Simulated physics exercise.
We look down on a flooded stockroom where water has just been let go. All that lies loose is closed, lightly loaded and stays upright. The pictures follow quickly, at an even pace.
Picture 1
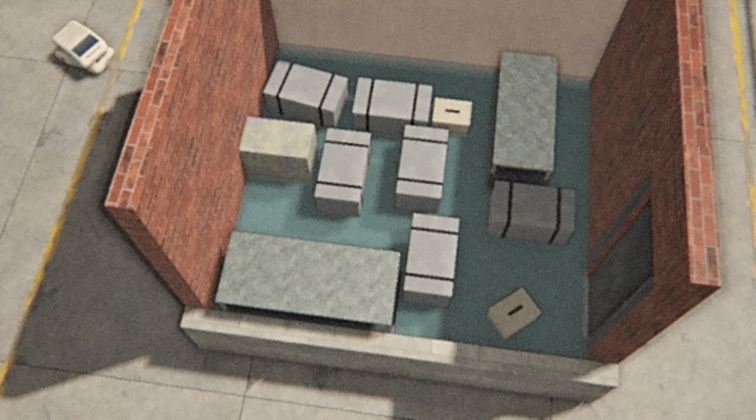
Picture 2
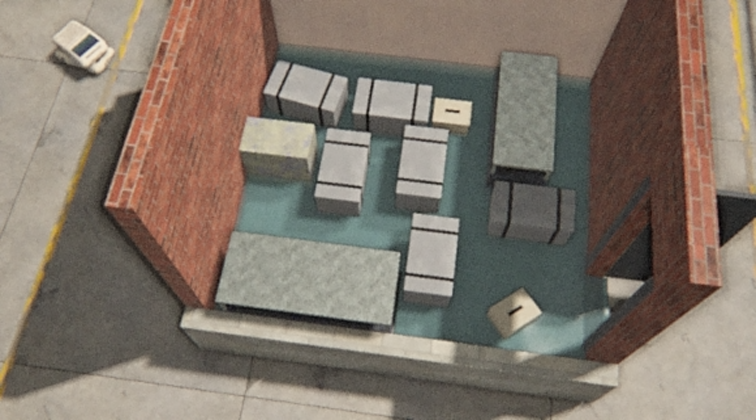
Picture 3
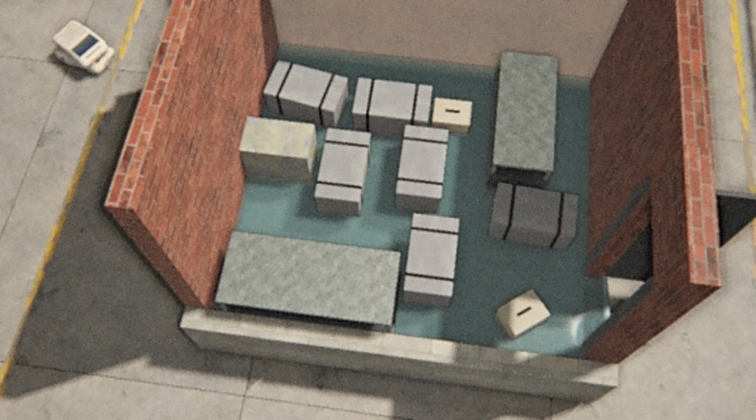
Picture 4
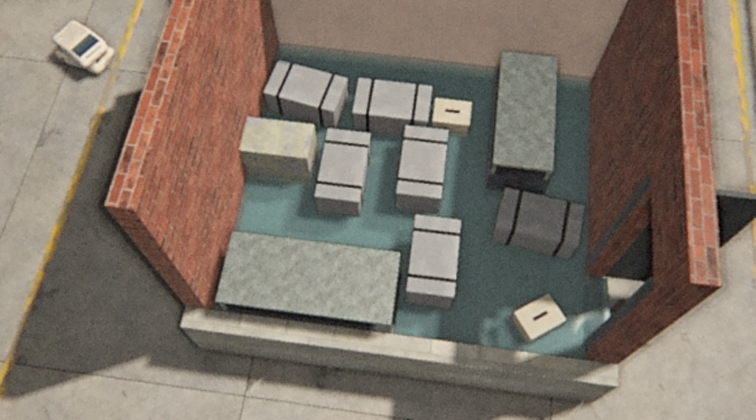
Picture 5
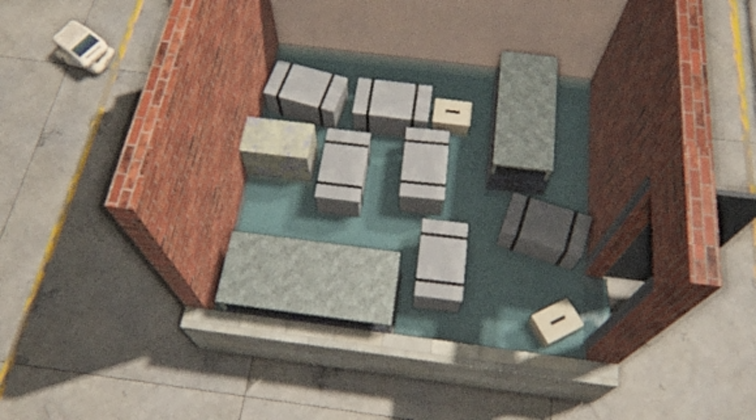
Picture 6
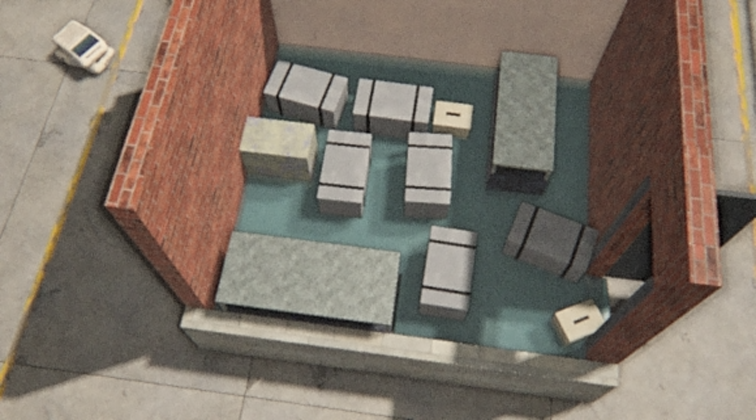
A roofless, brick-walled stockroom with a shallow layer of teal water on its floor is seen steadily from high above, with grey pavement around it. Long grey-green tables stand at lower left and upper right, among pale banded trunks, a dark trunk at right and small cream boxes. A dark panel in the right wall opens, then the lower box drifts right, followed by the dark trunk, turning, and nearby pale trunks, slightly.
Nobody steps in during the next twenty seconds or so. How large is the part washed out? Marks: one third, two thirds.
That comes to under a third.
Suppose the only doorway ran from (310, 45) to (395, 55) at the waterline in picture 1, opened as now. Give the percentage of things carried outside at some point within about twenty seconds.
About 90 per cent.
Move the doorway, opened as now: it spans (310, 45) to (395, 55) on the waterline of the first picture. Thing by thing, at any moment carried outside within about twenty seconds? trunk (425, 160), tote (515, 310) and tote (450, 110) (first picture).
In turn: Gone, stays, washed out.
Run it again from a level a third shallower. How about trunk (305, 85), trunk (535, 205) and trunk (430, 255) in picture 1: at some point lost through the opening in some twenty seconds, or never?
As listed: Inside, kept in, stays.
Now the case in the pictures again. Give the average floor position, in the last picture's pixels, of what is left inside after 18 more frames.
At about (450, 222).
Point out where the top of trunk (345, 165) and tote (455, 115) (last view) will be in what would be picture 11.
Roughly at (367, 186) and (463, 140).
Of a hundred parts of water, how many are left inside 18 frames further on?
I make it 72 per cent.
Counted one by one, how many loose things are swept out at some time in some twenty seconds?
That makes 1.
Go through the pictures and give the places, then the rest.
The first frame shows a tote at (515, 311) floats; a trunk at (534, 205), afloat; 0 of 8 have shifted.
The second frame shows a tote at (515, 311) floats; a trunk at (534, 206), afloat; 0 of 8 have shifted.
The third frame shows a tote at (524, 312), afloat, close to its start; a trunk at (536, 209) floats, close to its start; 1 of 8 have shifted.
The fourth frame shows a tote at (540, 316), afloat, close to its start; a trunk at (541, 216) floats, close to its start; 2 of 8 have shifted.
The fifth frame shows a tote at (558, 321) floats, a stride from its start; a trunk at (547, 224) floats, close to its start; 3 of 8 have shifted.
The sixth frame shows a tote at (581, 320) floats, a stride from its start; a trunk at (554, 235) floats, a stride from its start; 4 of 8 have shifted.
A moment on, 1 of 8 are out; 7 afloat.
Next, 1 of 8 are out; 7 afloat.
Later, 1 of 8 are out; 6 afloat.
In the end, 1 of 8 are out; 6 afloat.
